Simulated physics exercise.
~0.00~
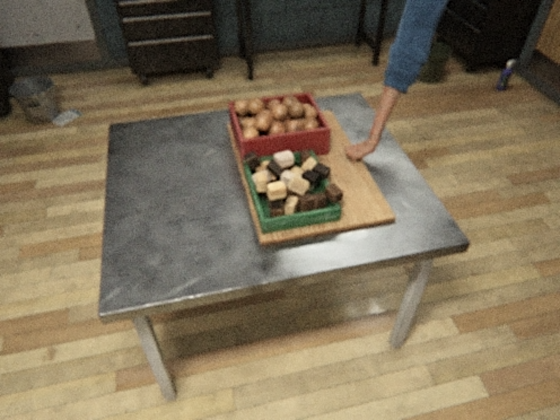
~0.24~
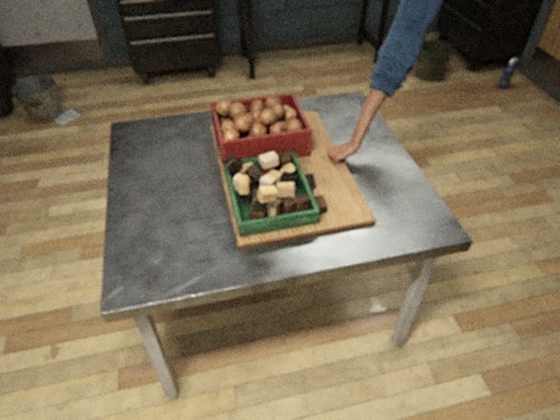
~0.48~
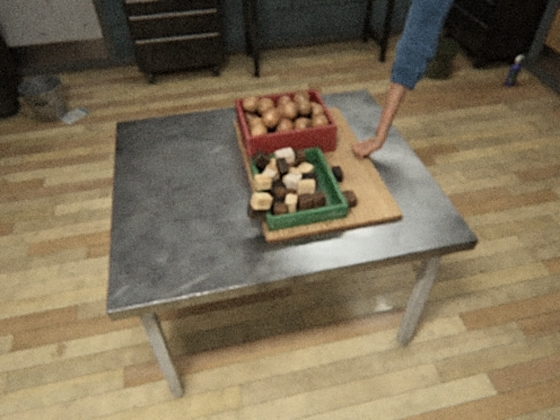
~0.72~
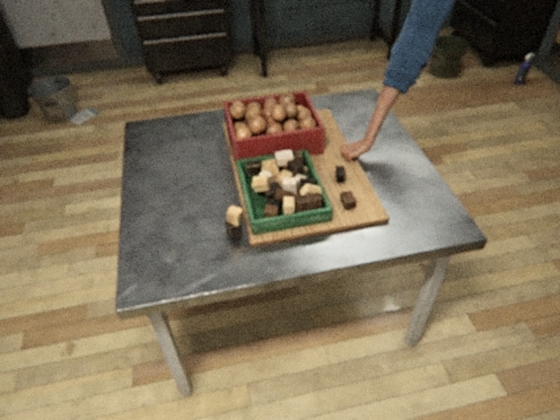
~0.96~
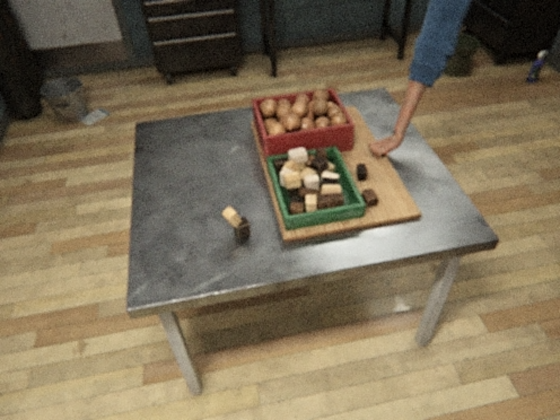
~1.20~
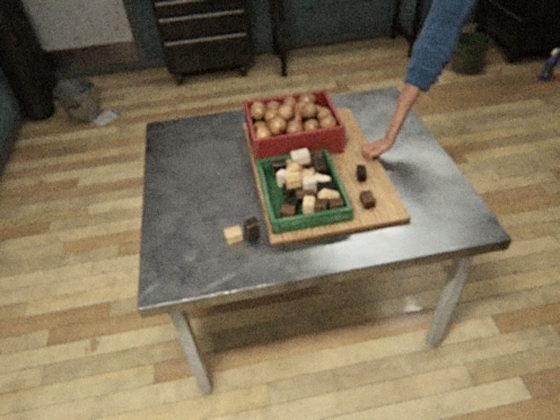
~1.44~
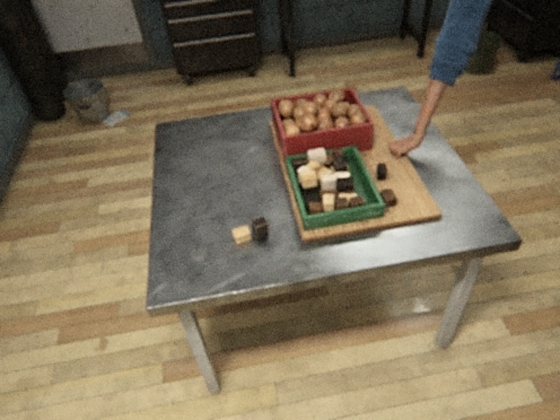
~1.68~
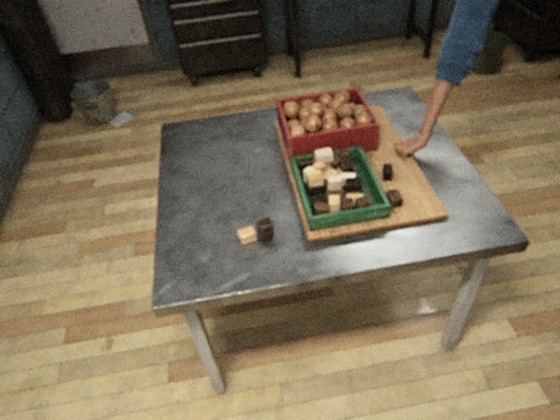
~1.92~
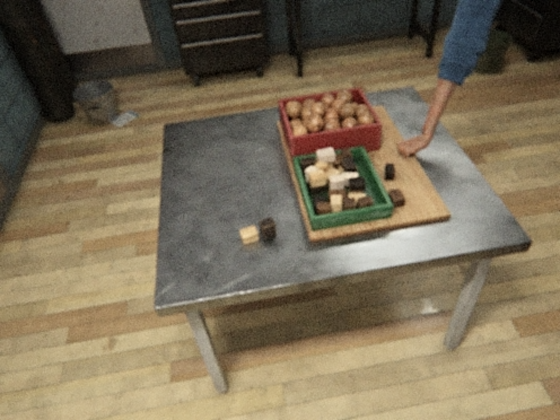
On a metal table, a hand shakes a board, spilling some wooden blocks from the green tray.
